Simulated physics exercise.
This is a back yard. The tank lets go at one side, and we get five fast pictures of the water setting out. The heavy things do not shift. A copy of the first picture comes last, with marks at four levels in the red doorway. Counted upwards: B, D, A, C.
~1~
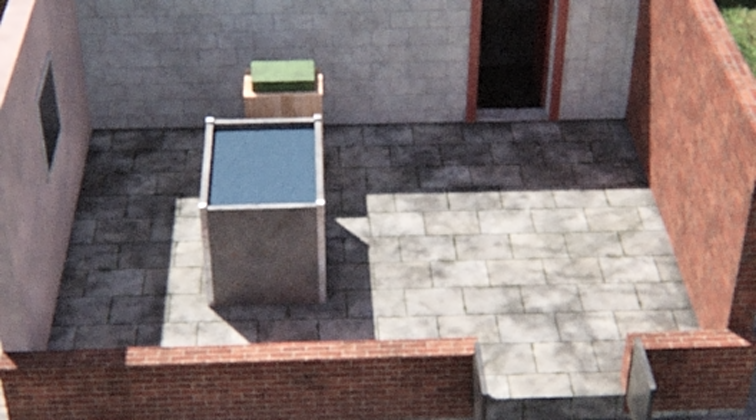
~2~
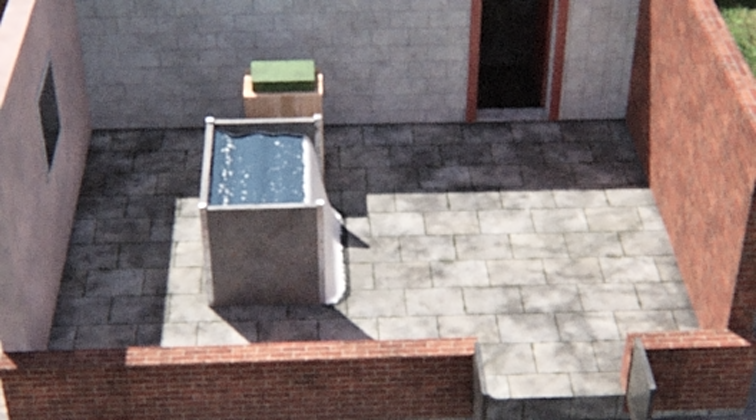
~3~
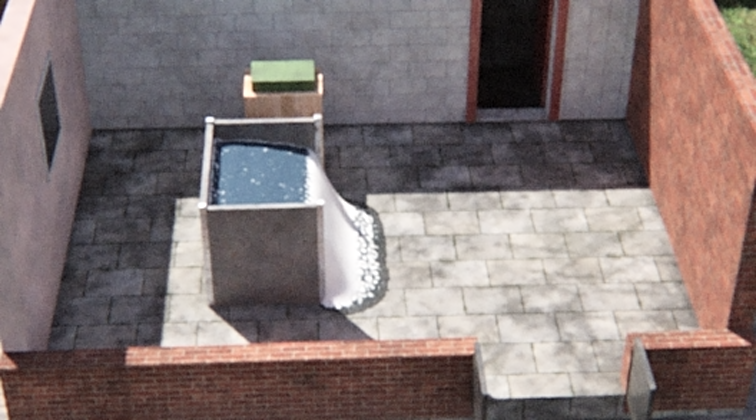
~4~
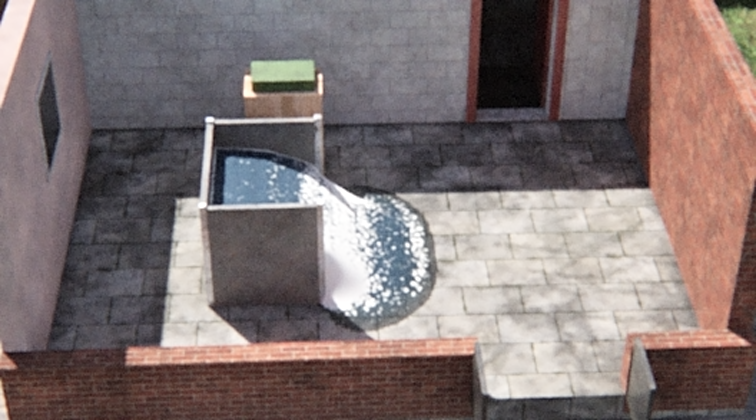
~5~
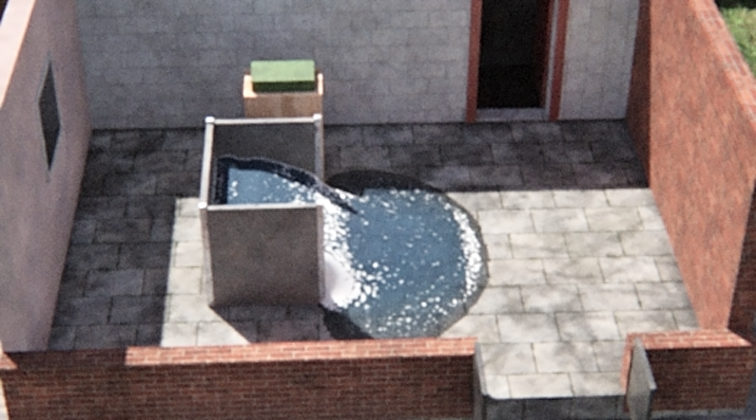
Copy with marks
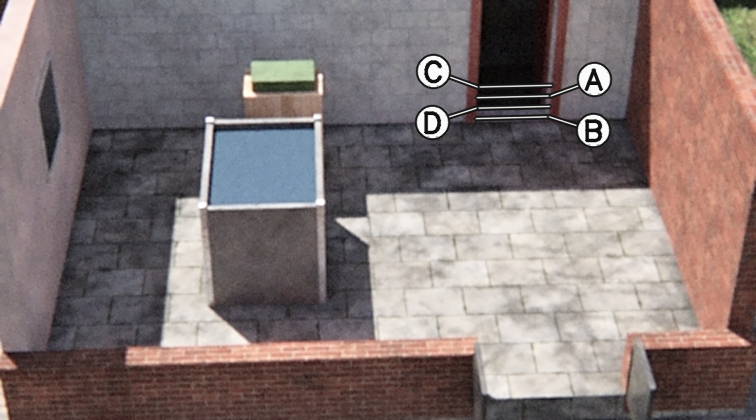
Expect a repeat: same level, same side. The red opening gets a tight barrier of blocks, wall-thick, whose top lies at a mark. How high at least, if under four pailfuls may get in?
D is the one.
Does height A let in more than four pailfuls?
No, that is safe.
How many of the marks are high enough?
Three of the four.
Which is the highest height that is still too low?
It is B.
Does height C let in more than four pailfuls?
No, that is safe.
In white, A at (513, 96); B at (512, 117); C at (514, 86); D at (513, 107); from the bottom up B, D, A, C.
With A, nothing gets over.
With B, about 8 bucketfuls get in.
With C, nothing gets over.
With D, a splash gets over, under a bucket.
